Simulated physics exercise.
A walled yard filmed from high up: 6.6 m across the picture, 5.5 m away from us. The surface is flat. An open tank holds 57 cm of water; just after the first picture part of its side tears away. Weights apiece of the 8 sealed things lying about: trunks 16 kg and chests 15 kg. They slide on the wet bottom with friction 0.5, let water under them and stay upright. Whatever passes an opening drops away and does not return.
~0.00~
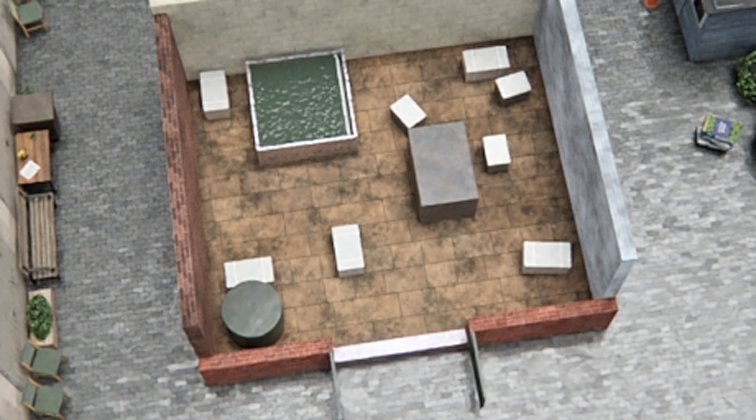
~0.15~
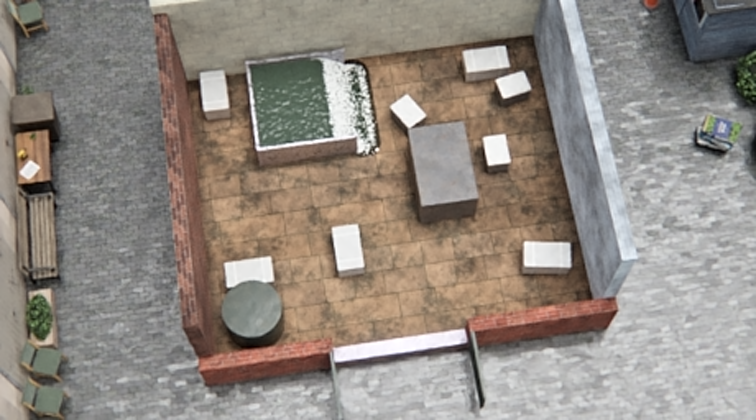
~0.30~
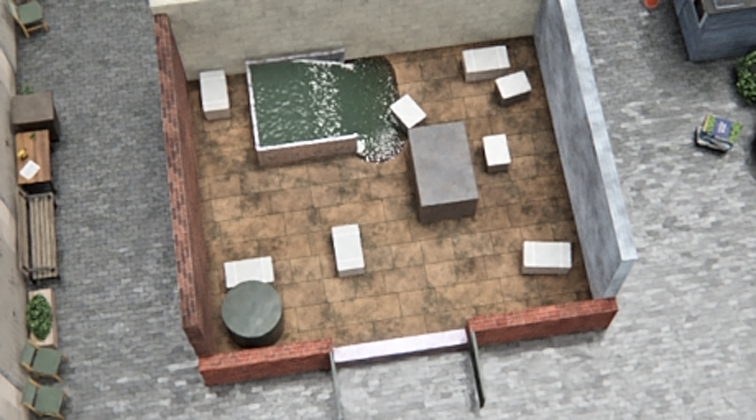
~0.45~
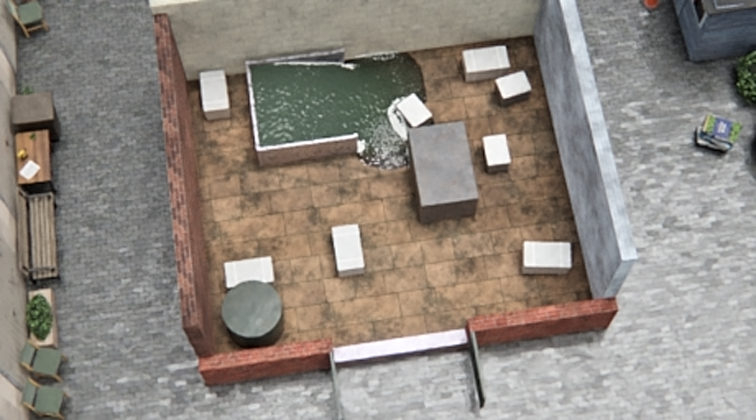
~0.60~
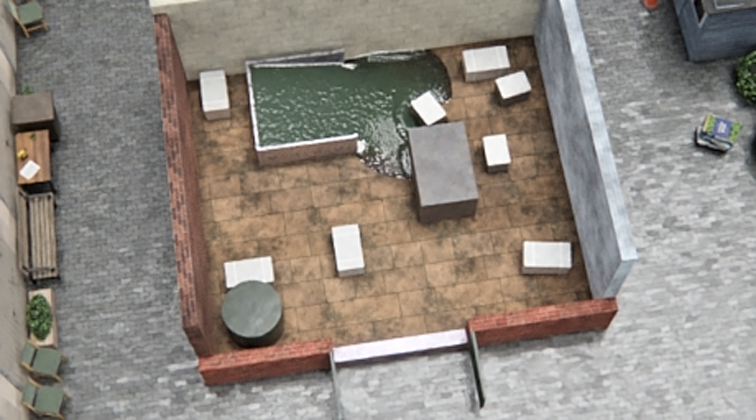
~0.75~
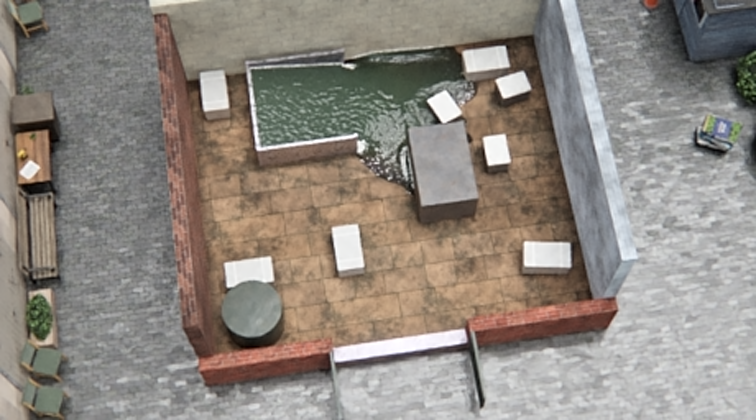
In a walled yard, green water bursts from a tank's right side and pushes one white block rightward.
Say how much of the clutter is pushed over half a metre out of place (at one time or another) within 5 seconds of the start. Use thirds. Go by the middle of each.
It is between one and two thirds.
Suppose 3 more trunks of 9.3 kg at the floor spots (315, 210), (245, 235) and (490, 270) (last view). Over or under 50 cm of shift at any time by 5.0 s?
In turn: Less, less, more.
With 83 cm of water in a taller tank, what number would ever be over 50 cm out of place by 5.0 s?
In that case 5 of them.
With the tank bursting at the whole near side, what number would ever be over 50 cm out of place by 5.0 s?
Then 2.
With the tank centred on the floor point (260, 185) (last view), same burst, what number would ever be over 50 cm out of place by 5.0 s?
Then 3.
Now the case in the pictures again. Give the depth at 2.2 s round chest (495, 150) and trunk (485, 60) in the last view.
About 3 and 29 cm.
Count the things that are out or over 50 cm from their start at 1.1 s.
By then 1.
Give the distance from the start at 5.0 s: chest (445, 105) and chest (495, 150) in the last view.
In turn: 400 cm, 150 cm.
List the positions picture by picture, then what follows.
The first picture shows a chest at (408, 111) rests on the ground; a trunk at (486, 59), on the bottom; 2.9 m2 under water; 0 of 8 have shifted.
The second picture shows a chest at (408, 111), on the bottom; a trunk at (486, 59), on the bottom; 3.7 m2 under water; 0 of 8 have shifted.
The third picture shows a chest at (408, 111) rests on the ground; a trunk at (486, 59) rests on the ground; water covers 4.8 m2; 0 of 8 have shifted.
The fourth picture shows a chest at (414, 110) rests on the ground, 11 cm from its start; a trunk at (486, 59) rests on the ground; water covers 5.6 m2; 1 of 8 have shifted.
The fifth picture shows a chest at (429, 108), on the bottom, 38 cm from its start; a trunk at (486, 59) rests on the ground; 6.6 m2 under water; 1 of 8 have shifted.
The sixth picture shows a chest at (445, 107), on the bottom, 67 cm from its start; a trunk at (486, 59), on the bottom; 7.5 m2 under water; 1 of 8 have shifted.
After 1.1 s 1 of 8 are over 50 cm from their spots; 0 afloat.
After 2.2 s 3 of 8 are over 50 cm from their spots; 2 afloat.
After 3.5 s 2 of 8 are over 50 cm from their spots; 2 afloat.
After 5.0 s 5 of 8 are over 50 cm from their spots, and 5 have been at some point; 3 afloat.
